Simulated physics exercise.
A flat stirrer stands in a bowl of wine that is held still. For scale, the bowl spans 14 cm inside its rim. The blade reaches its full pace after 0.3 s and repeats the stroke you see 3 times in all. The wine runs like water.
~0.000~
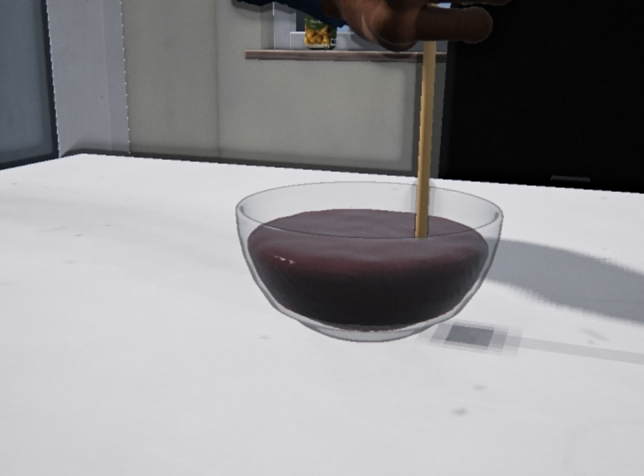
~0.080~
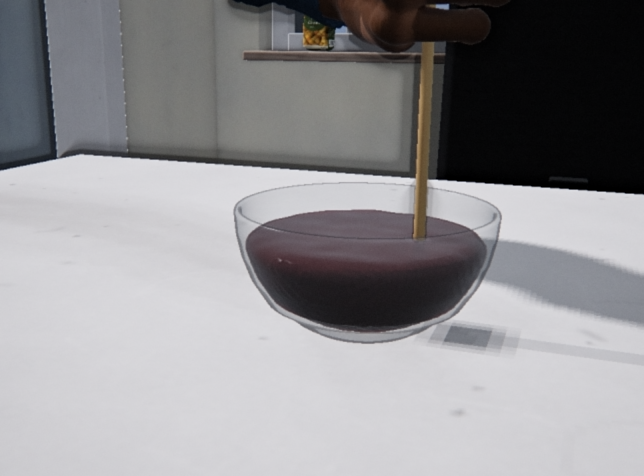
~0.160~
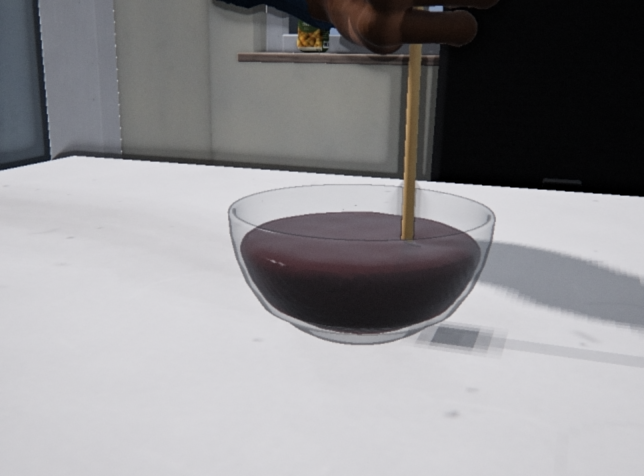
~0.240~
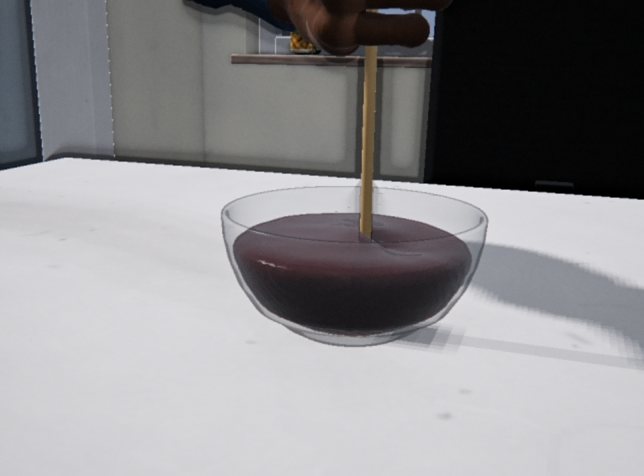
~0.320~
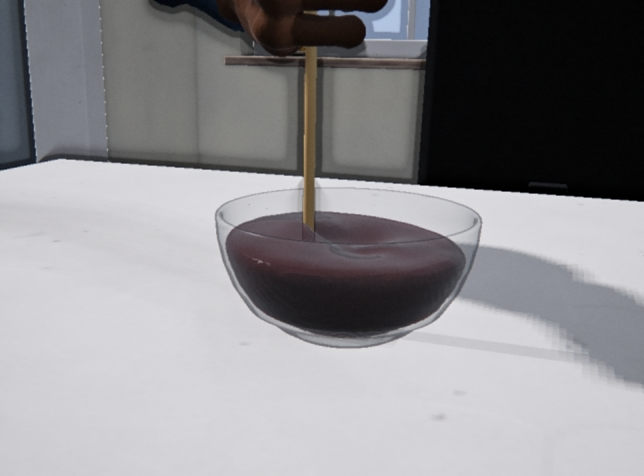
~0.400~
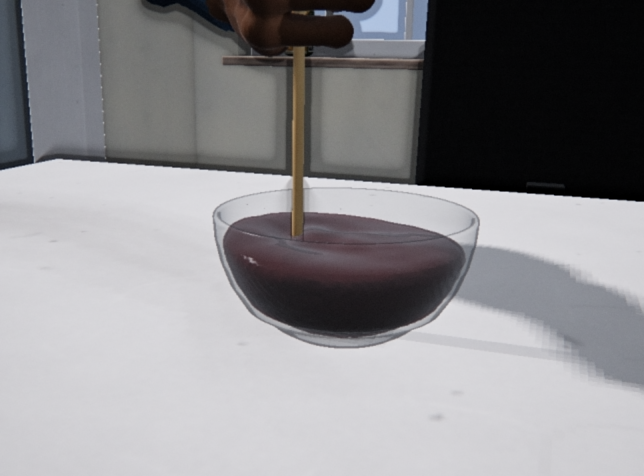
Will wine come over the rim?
This bowl loses some.
By 0.72 s 0 ml is over the rim.
By 1.03 s 1 ml is over the rim.
By 1.35 s 2 ml is over the rim.
By 1.67 s 7 ml is over the rim.
At rest 9 ml is over the rim.
